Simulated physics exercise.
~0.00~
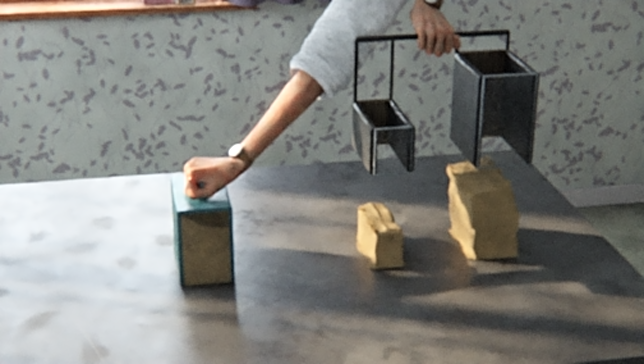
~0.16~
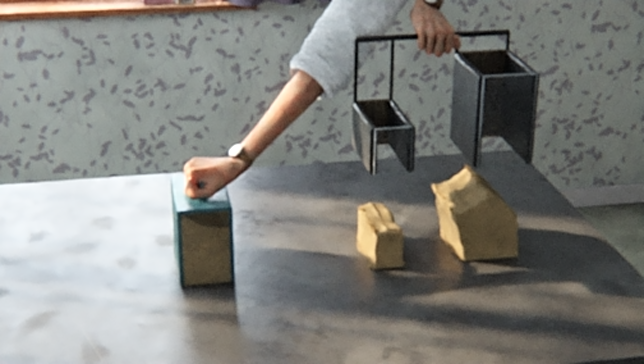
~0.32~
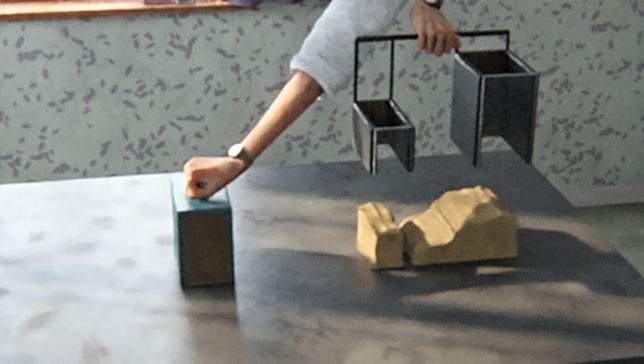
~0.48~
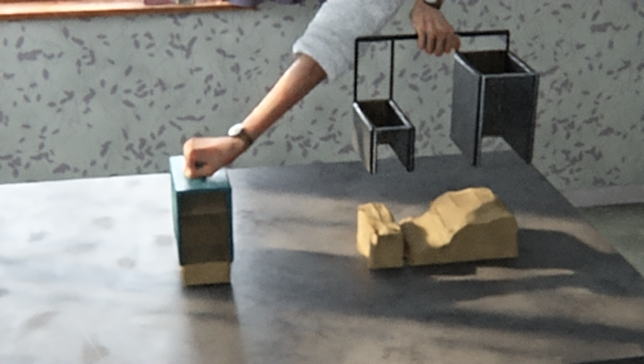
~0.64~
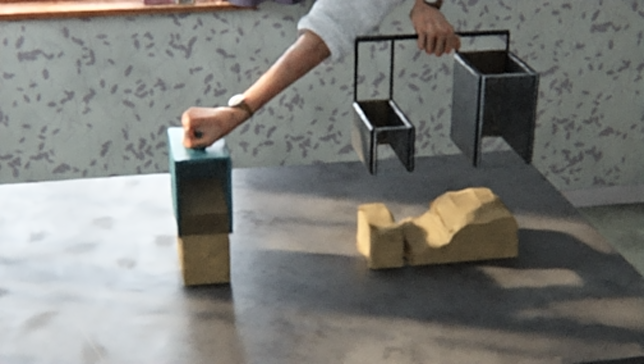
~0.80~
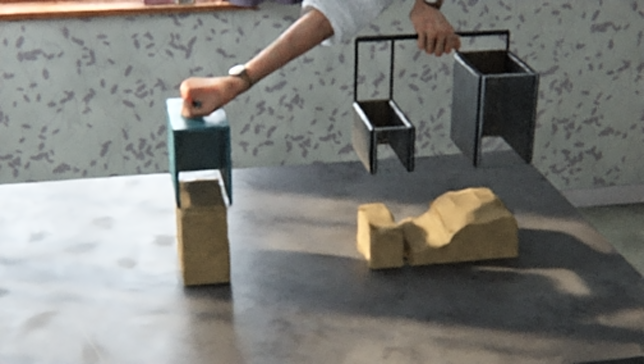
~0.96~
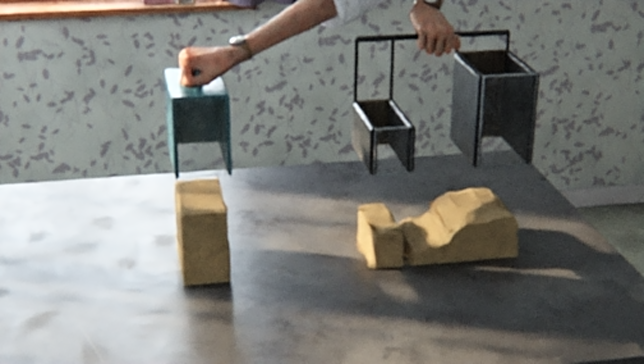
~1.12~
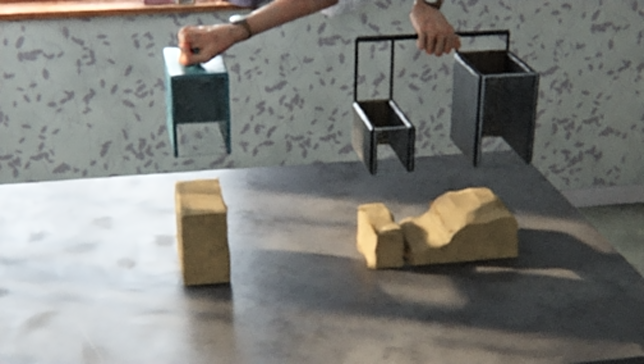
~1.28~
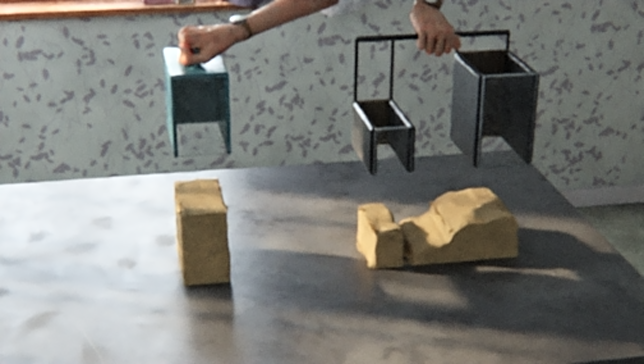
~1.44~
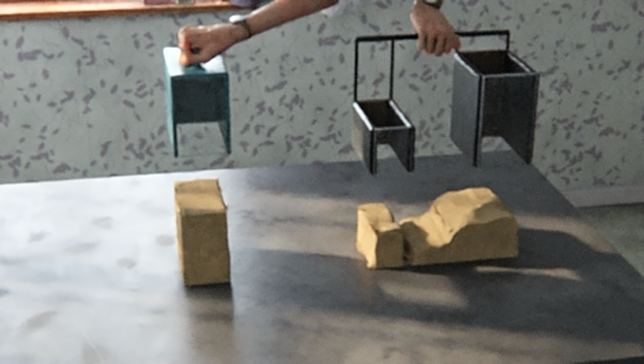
A hand lifted a teal tin straight up off a block of damp sand, which stayed standing nearly full height, after the larger of two sand blocks on the right had slumped leftward against the smaller one beneath a held pair of dark tins.
